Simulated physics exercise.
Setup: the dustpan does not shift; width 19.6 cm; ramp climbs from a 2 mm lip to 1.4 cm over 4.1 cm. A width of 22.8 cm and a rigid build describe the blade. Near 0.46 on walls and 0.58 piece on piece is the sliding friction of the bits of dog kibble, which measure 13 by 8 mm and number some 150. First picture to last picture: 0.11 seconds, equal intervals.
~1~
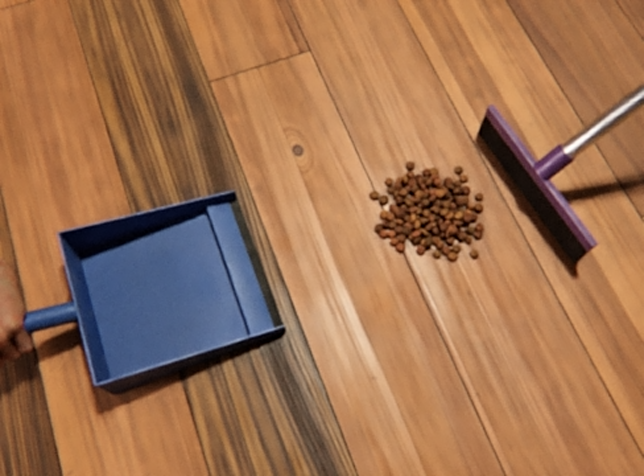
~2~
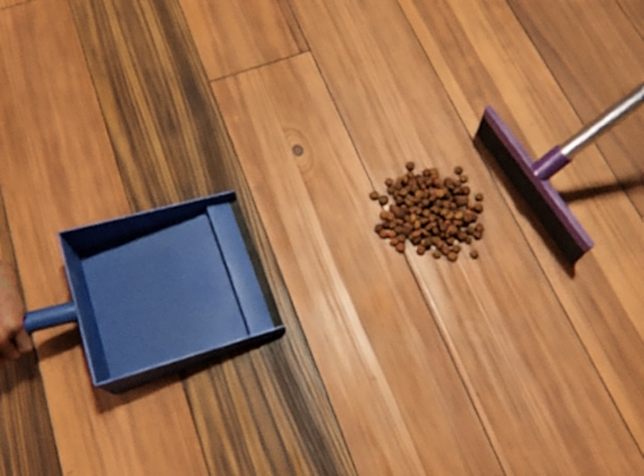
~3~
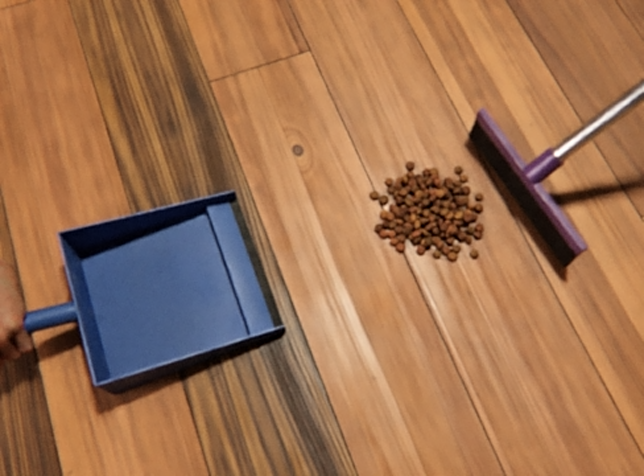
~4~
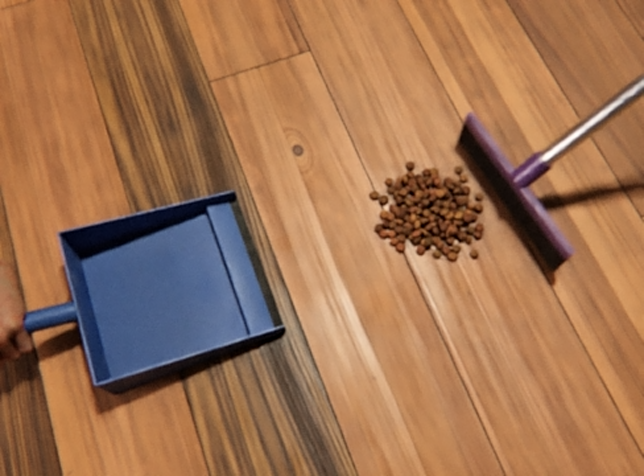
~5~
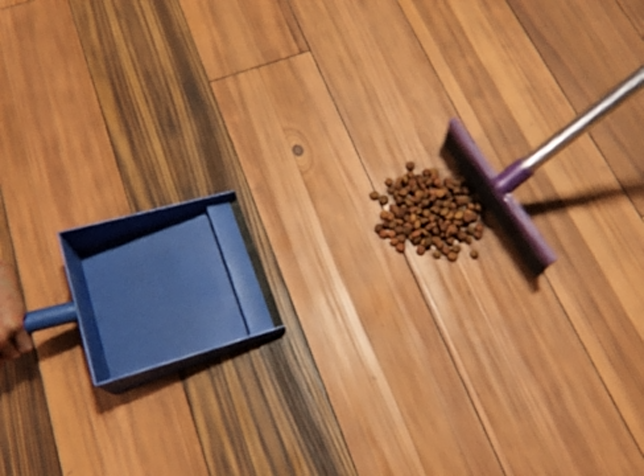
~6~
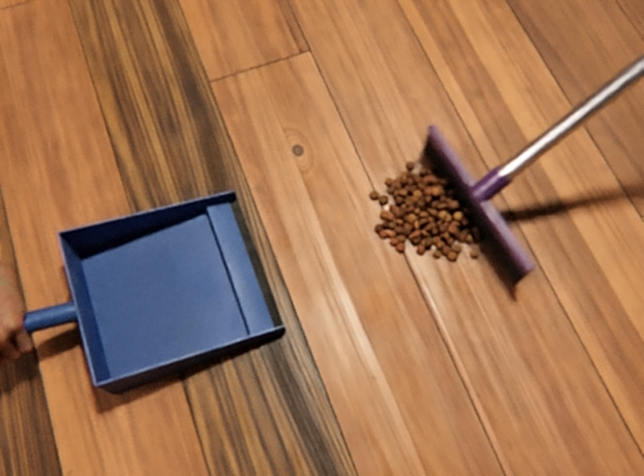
To begin with, a small heap of brown pellets sits on a wooden floor between a blue dustpan, gripped by a hand at left, and a purple blade on a metal pole. The blade slides left, slowly then faster, and presses into the heap's right side, bunching pellets slightly leftward while the dustpan stays still.
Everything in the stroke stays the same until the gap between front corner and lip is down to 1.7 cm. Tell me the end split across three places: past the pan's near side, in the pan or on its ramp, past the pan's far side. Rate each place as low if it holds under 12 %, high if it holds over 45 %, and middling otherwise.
Near side - middling; pan - high; far side - low.
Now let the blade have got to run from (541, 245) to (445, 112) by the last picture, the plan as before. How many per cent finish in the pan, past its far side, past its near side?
Pan 20; far 15; near 10.
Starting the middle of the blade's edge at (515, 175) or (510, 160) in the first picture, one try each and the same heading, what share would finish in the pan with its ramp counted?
Roughly 55 % and 50 %.
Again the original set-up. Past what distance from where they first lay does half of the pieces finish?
It comes to some 28 cm.
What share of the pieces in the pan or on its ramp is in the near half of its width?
About 60 per cent.
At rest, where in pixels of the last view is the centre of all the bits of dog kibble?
Est. centre at rest: (240, 289) px.
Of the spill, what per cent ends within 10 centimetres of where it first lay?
Around 0 in a hundred.
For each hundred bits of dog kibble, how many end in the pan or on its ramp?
Near 50 in every hundred.
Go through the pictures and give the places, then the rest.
Blade from (590, 246) to (490, 112), moved 0.0 cm, 0 of the pieces shifted so far; middle of the pieces at (433, 210); pan at (164, 296), in the first frame.
Blade from (587, 247) to (488, 113), moved 0.4 cm, 0 of the pieces shifted so far; middle of the pieces at (433, 210), in the second frame.
Blade from (580, 250) to (480, 116), moved 1.4 cm, 0 of the pieces shifted so far; middle of the pieces at (433, 210), in the third frame.
Blade from (568, 254) to (469, 119), moved 3.1 cm, 0 of the pieces shifted so far; middle of the pieces at (433, 210), in the fourth frame.
Blade from (550, 261) to (452, 125), moved 5.5 cm, 1 of the pieces shifted so far; middle of the pieces at (433, 210), in the fifth frame.
Blade from (528, 269) to (432, 132), moved 8.6 cm, 61 of the pieces shifted so far; middle of the pieces at (430, 212); pan at (164, 296), in the sixth frame.
Then, 0.11 s after the last picture, middle of the blade 14 cm from the lip; 0 % over the lip, far side 0 %, near side 10 %.
Then, 0.18 s after the last picture, middle of the blade 6 cm from the lip; 0 % over the lip, far side 5 %, near side 15 %.
Then, 0.39 s after the last picture, middle of the blade 3 cm from the lip; 55 % over the lip, far side 5 %, near side 15 %.
In the end, near side 15 %, pan 50 %, far side 5 %, in front of the lip or behind the blade 25 %.
